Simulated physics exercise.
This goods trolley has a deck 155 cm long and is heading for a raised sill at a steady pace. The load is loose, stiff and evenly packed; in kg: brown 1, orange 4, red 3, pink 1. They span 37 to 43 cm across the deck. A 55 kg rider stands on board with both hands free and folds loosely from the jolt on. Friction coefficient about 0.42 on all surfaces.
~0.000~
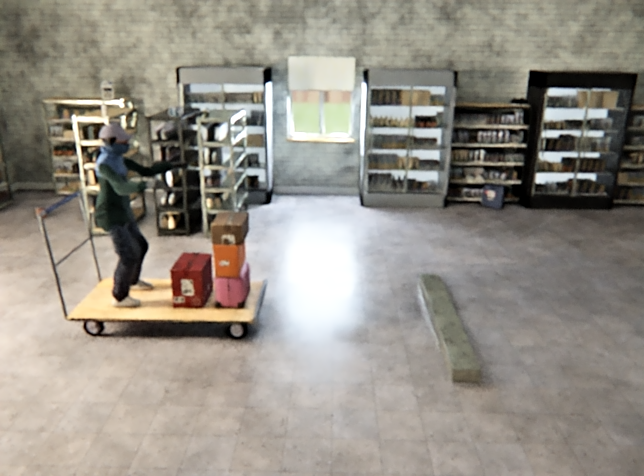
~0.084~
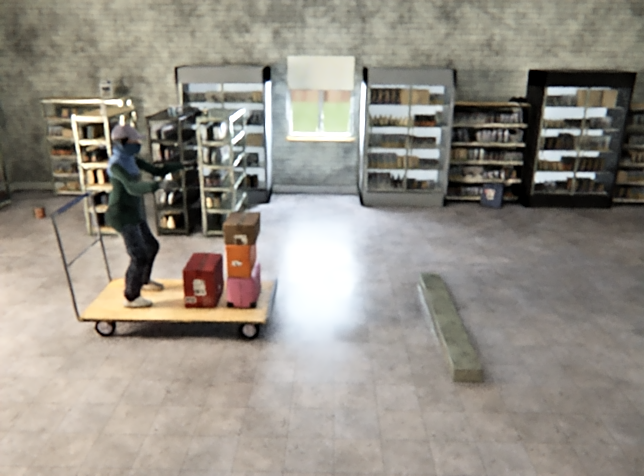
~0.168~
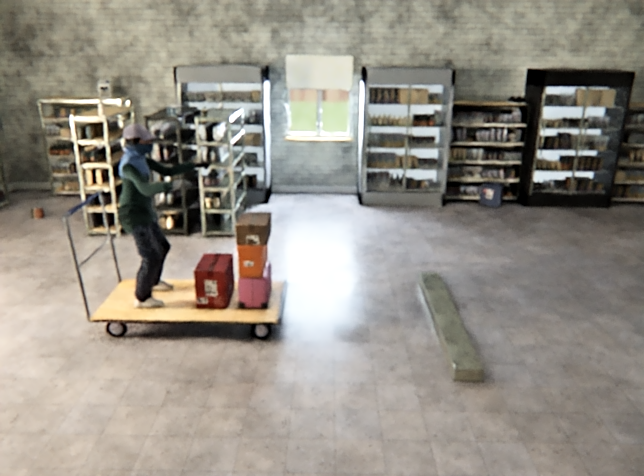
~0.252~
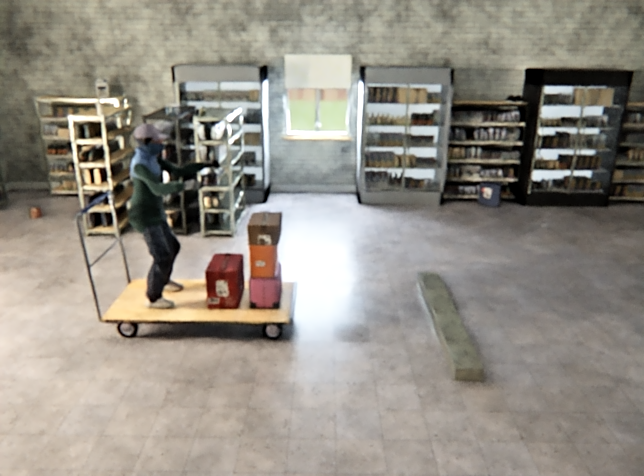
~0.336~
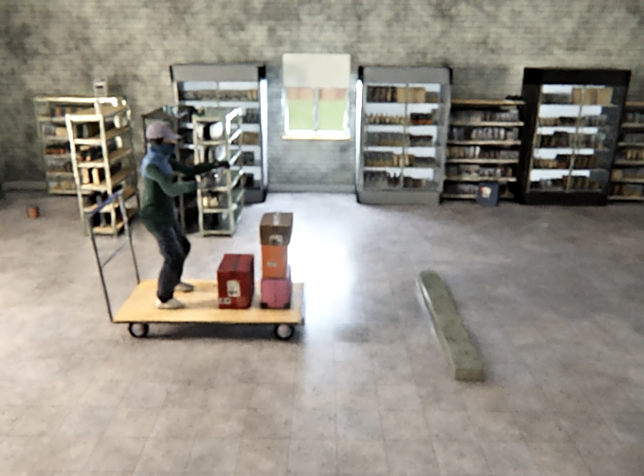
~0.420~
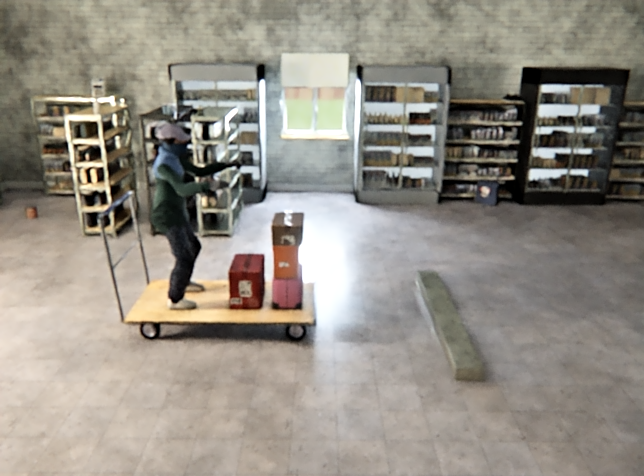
In a grey brick room lined with shelves, a flat trolley carrying a standing person, suitcases and parcels rolling steadily right.
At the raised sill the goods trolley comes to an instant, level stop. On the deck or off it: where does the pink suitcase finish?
The pink suitcase flies off.
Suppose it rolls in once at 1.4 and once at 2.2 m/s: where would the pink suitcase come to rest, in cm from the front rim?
First 20 cm past, then 20 cm behind.
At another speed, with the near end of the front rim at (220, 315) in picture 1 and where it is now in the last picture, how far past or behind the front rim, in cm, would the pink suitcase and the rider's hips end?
In that case pink 20 behind, hips 70 behind.
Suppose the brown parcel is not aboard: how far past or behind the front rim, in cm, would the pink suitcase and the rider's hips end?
Then pink 30 past, hips 90 behind.
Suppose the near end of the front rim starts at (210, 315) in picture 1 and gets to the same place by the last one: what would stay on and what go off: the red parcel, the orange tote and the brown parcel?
In that case red on, orange off, brown off.
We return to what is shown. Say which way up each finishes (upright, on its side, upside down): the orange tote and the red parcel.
At rest: Orange on its side, red upright.
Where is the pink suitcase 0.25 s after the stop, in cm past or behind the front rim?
Some 15 cm behind it.
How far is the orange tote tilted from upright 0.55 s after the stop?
Roughly 60° from upright.
The wheels strike at 1.38 s.
After 1.63 s the pink suitcase is 15 cm behind the rim, tilted 20°, near (429, 282) in the last picture's view.
After 1.93 s the pink suitcase is 1 cm behind the rim, tilted 55°, near (445, 281) in the last picture's view.
After 2.38 s the pink suitcase is 27 cm past the rim, tilted 180°, near (475, 307) in the last picture's view.
At rest, 4.4 s, past the rim, brown parcel, orange tote and pink suitcase; behind it, red parcel and the rider's hips.
